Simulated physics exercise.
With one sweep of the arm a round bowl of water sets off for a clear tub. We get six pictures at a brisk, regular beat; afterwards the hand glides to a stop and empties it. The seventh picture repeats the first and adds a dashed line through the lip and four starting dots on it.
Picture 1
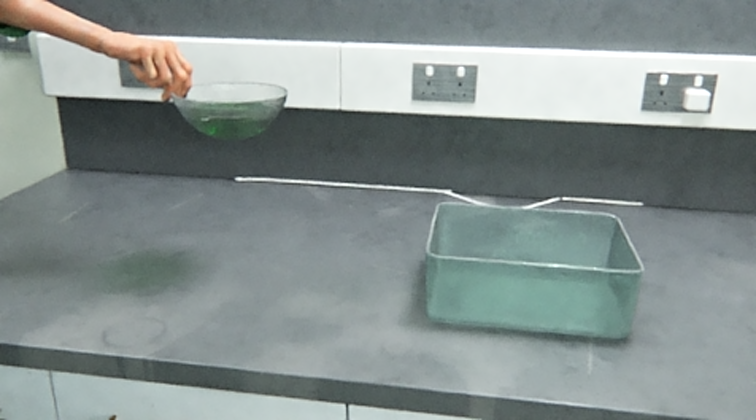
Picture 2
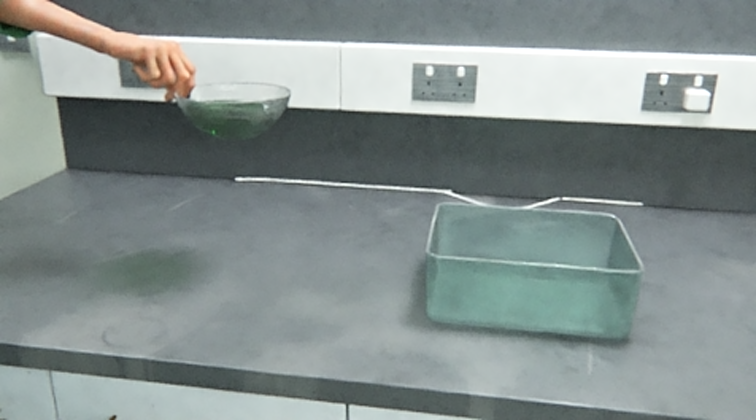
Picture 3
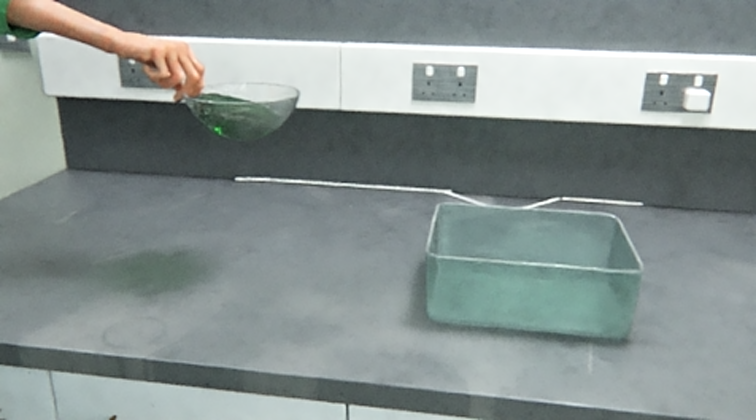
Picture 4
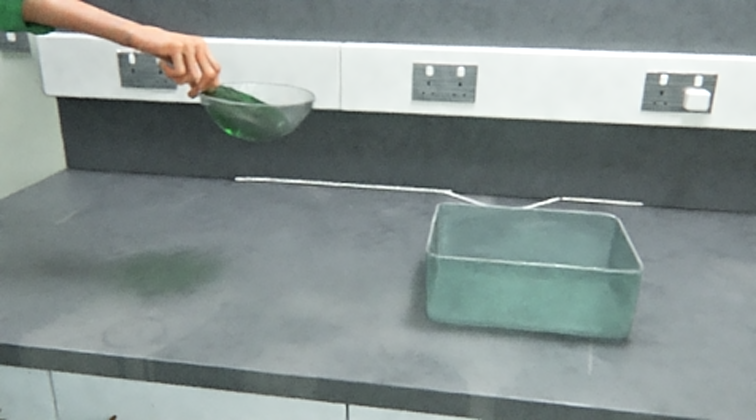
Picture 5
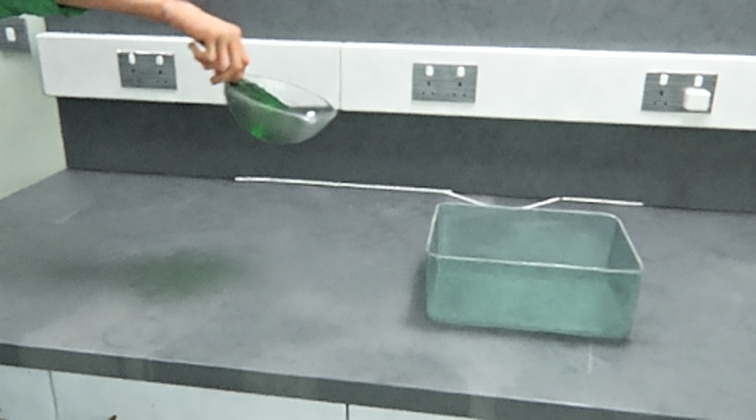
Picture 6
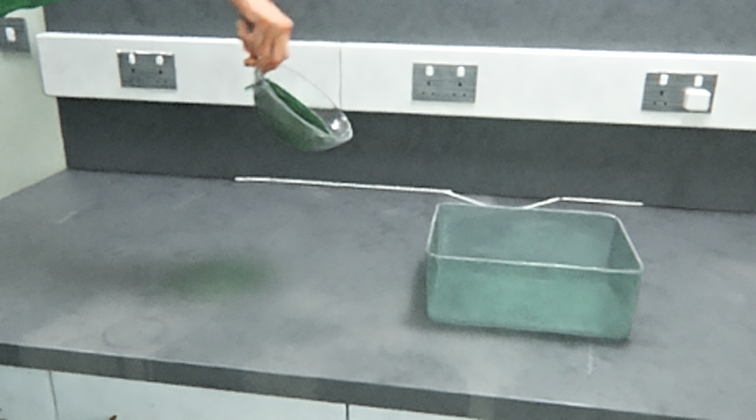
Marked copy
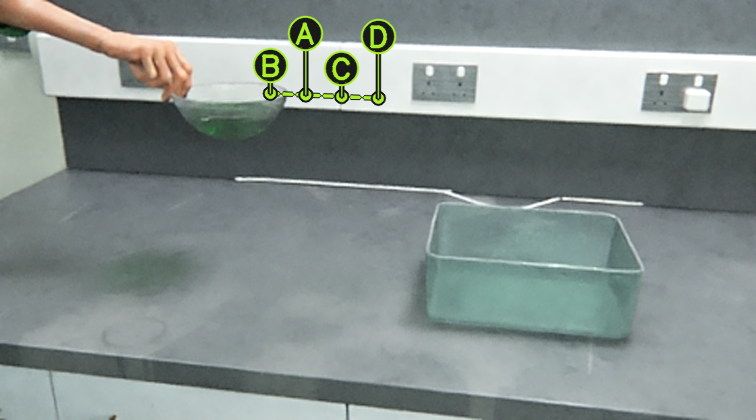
A hand carries a clear round bowl of green liquid right and tilts it steeply.
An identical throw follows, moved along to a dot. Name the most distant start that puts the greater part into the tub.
Use place A.
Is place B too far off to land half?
Yes.
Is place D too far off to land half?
No.
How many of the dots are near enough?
Three of them.
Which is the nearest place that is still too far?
Place B.
On the marked copy, A at (305, 95); B at (270, 93); C at (341, 96); D at (378, 98).
Choosing A, about 71 % lands in the tub, 14 % falls short and 15 % goes beside or beyond.
Choosing B, about 13 % lands in the tub, 83 % falls short and 4 % goes beside or beyond.
Choosing C, about 71 % lands in the tub, 5 % falls short and 24 % goes beside or beyond.
Choosing D, about 68 % lands in the tub, 6 % falls short and 26 % goes beside or beyond.
